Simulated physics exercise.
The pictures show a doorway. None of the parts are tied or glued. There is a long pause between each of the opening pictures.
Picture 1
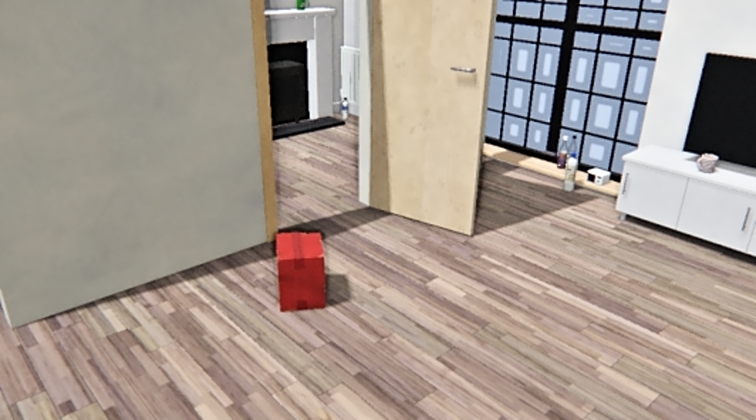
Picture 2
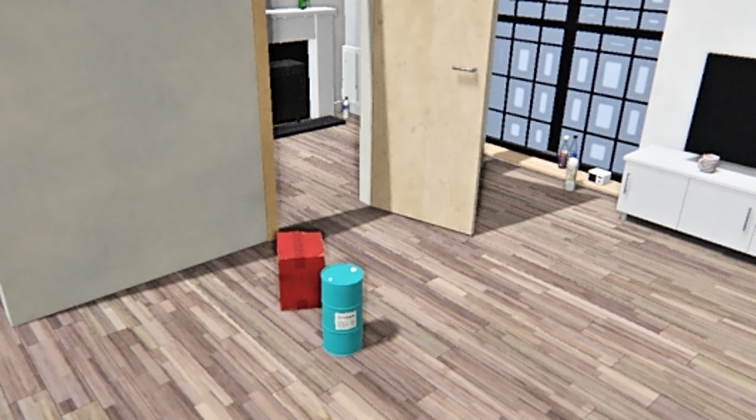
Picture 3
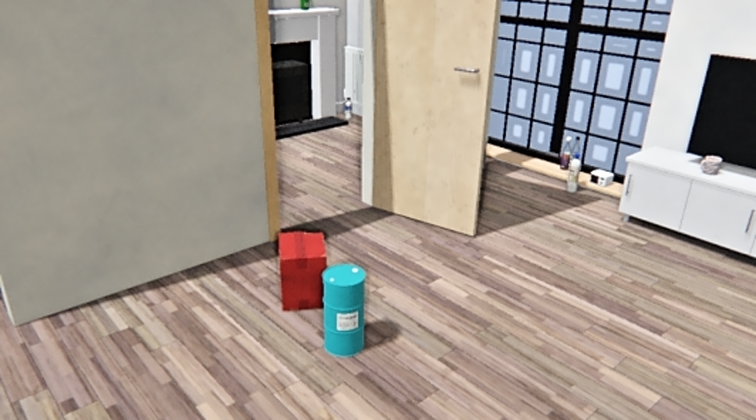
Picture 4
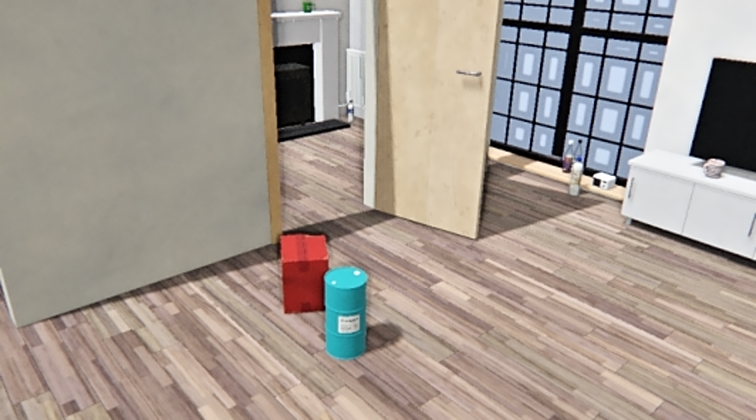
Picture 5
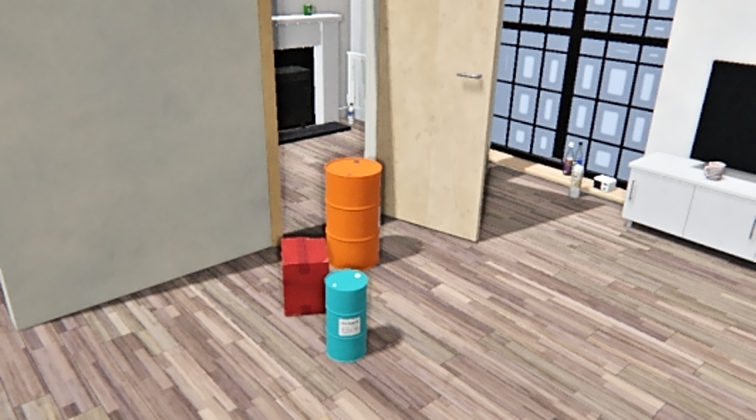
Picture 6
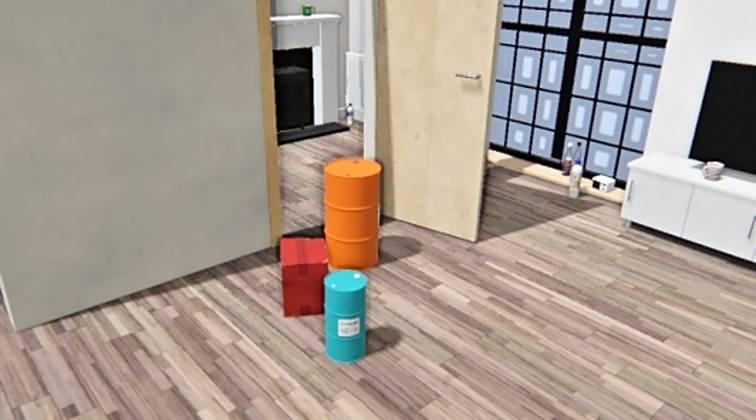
A pale wooden door stands wide open in a room with a striped wood floor, seen from slightly above, with a grey wall at left and a white cabinet at right. A red box sits near the doorway; a turquoise canister appears in front of it, then a taller orange drum behind them. The door and objects stay still while the view shifts very slightly.
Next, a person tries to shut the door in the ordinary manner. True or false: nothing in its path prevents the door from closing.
False.
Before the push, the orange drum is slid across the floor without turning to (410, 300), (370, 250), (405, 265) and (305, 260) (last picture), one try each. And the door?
Door, in order of tries: Fully closed, obstructed, obstructed, obstructed.
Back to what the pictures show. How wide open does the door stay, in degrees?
I'd say it stays open by roughly 50 degrees.
Then, 0.50 s past the last view, open by 90°.
Then, 0.80 s past the last view, open by 76°.
Then, 1.10 s past the last view, open by 60°.
Finally, open by 51°; all 3 still in place. Final places as the last picture's camera would see them, orange drum near (352, 215).
